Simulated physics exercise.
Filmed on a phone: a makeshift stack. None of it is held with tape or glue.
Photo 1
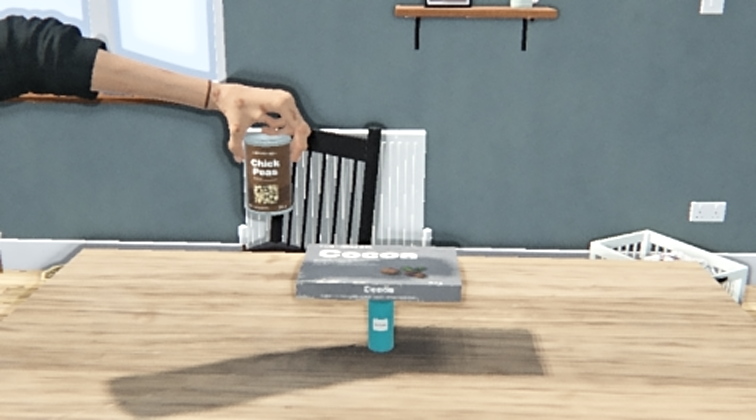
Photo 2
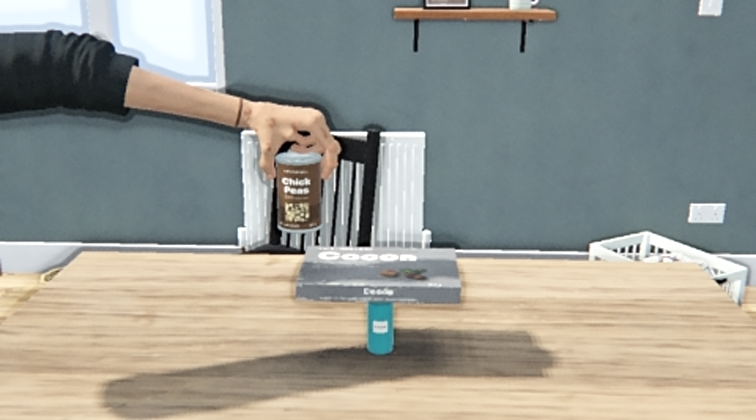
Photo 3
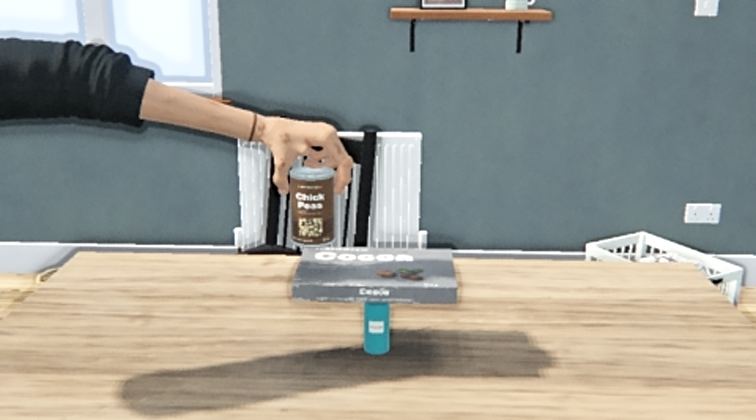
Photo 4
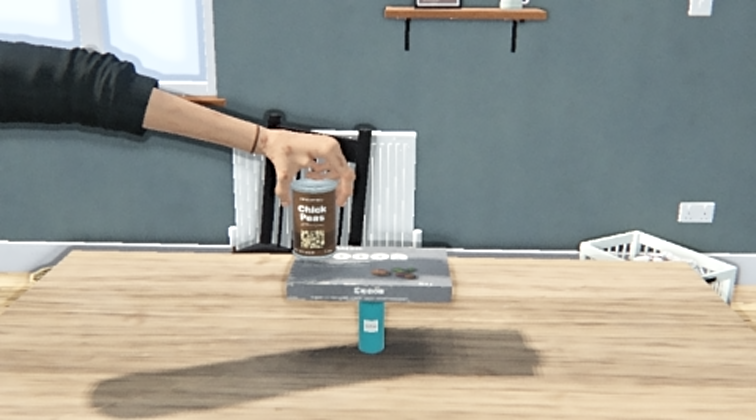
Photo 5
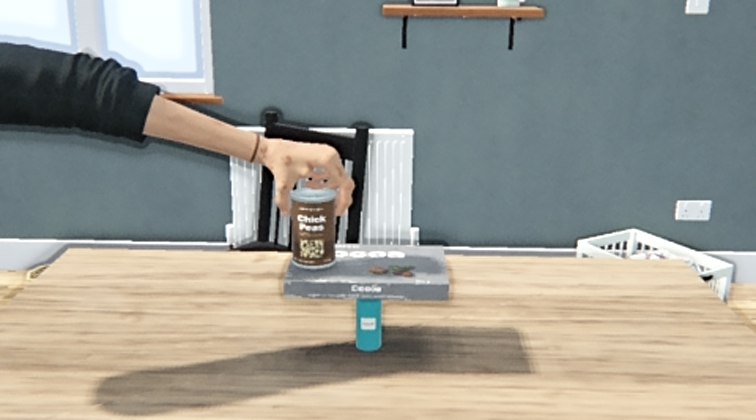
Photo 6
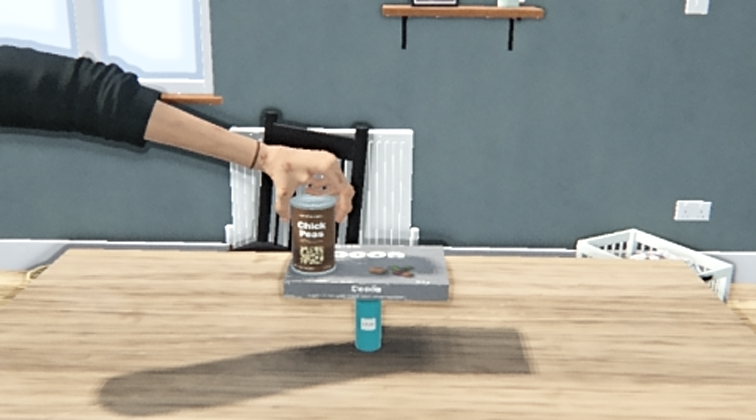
Brown chick peas tin in a hand moving right and down onto the left side of a grey box atop a turquoise shaker.
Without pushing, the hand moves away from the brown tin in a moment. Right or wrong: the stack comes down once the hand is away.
Right, it comes down.
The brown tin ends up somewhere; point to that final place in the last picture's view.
Close to pixel (149, 370).
Then, 0.40 s on from there, brown tin now fallen; grey packet turned 68° from how it was put.
Then, 0.80 s on from there, grey packet turned 67° from how it was put; turquoise shaker turned 12° from how it was put.
Then, 1.10 s on from there, turquoise shaker and grey packet now fallen.
In the end, fallen, turquoise shaker, grey packet and brown tin. At the end, from the last picture's camera, brown tin near (149, 369). The stack gives way.
